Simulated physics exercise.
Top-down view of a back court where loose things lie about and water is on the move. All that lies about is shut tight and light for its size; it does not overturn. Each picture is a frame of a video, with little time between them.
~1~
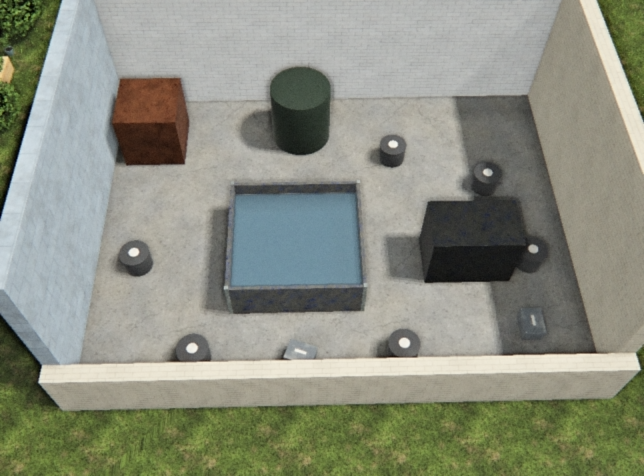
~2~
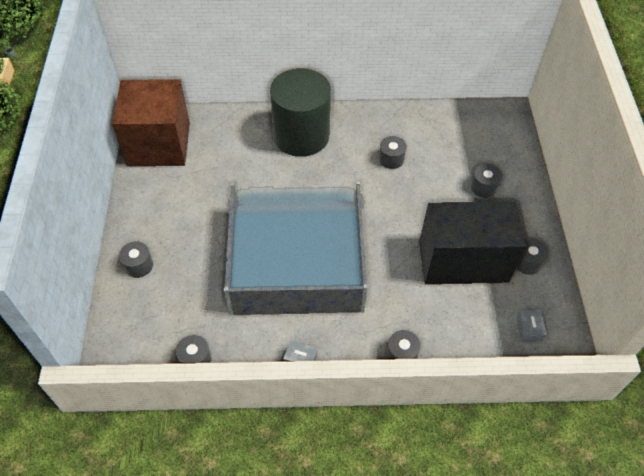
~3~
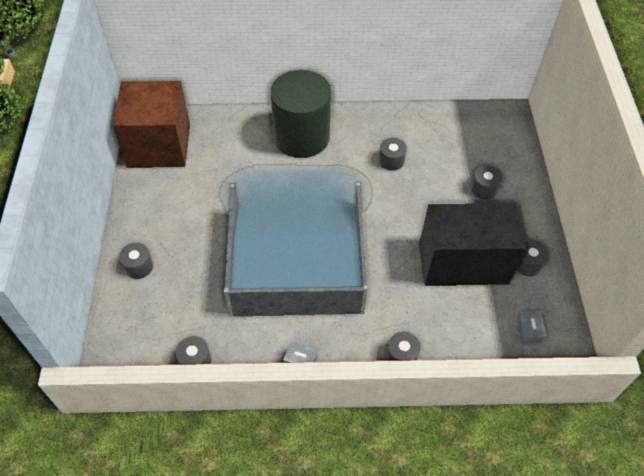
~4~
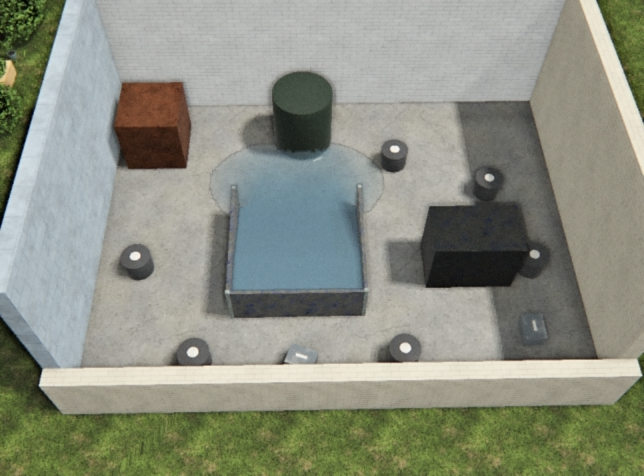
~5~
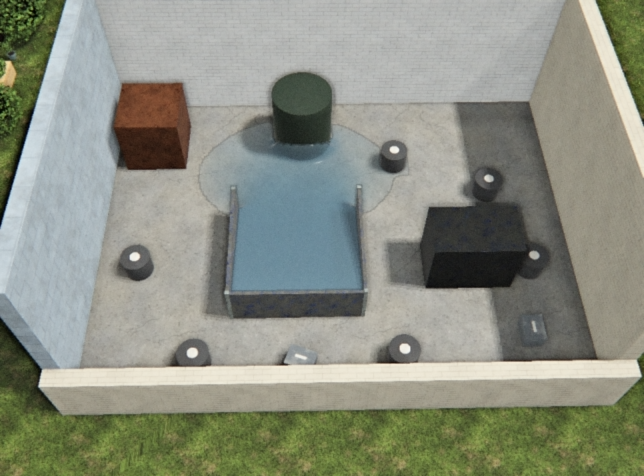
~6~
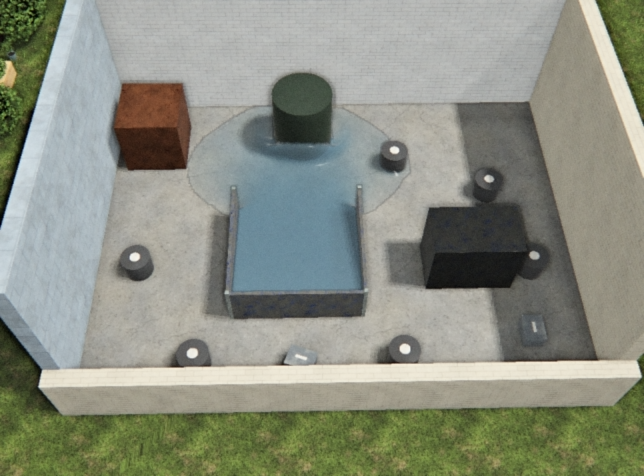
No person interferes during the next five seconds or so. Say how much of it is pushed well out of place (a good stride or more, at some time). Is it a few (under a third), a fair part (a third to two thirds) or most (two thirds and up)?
A fair part.
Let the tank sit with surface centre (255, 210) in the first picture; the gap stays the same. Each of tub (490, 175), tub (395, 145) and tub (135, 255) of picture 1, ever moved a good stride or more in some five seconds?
Far enough, Far enough, Far enough.
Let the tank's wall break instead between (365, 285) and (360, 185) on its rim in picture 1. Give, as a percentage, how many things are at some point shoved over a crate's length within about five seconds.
About 90 %.
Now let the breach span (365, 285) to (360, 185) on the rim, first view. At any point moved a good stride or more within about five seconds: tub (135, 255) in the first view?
Verdict: It fell short.
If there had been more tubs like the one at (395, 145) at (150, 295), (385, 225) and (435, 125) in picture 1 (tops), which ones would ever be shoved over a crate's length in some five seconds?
First remains in place, second remains in place, third driven off.
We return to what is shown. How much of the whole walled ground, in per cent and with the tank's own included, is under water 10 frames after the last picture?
I make it 40 per cent.
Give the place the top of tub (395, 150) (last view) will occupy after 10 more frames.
At about (475, 122).
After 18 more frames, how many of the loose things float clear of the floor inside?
1 of them.
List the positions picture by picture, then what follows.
A tub at (393, 144) rests on the ground; a tote at (301, 352), on the bottom; 0 of 8 have shifted, in the first frame.
A tub at (393, 146) rests on the ground; a tote at (301, 353) rests on the ground; 0 of 8 have shifted, in the second frame.
A tub at (394, 148), on the bottom; a tote at (301, 355) rests on the ground; 0 of 8 have shifted, in the third frame.
A tub at (395, 149), on the bottom; a tote at (302, 357), on the bottom; 0 of 8 have shifted, in the fourth frame.
A tub at (395, 150) rests on the ground; a tote at (301, 357), on the bottom; 0 of 8 have shifted, in the fifth frame.
A tub at (395, 150), on the bottom; a tote at (301, 358) rests on the ground; 0 of 8 have shifted, in the sixth frame.
A moment on, 0 of 8 are well off their spots; 0 afloat.
Next, 1 of 8 are well off their spots; 0 afloat.
Later, 2 of 8 are well off their spots; 1 afloat.
In the end, 3 of 8 are well off their spots, and 3 have been at some point; 3 afloat.
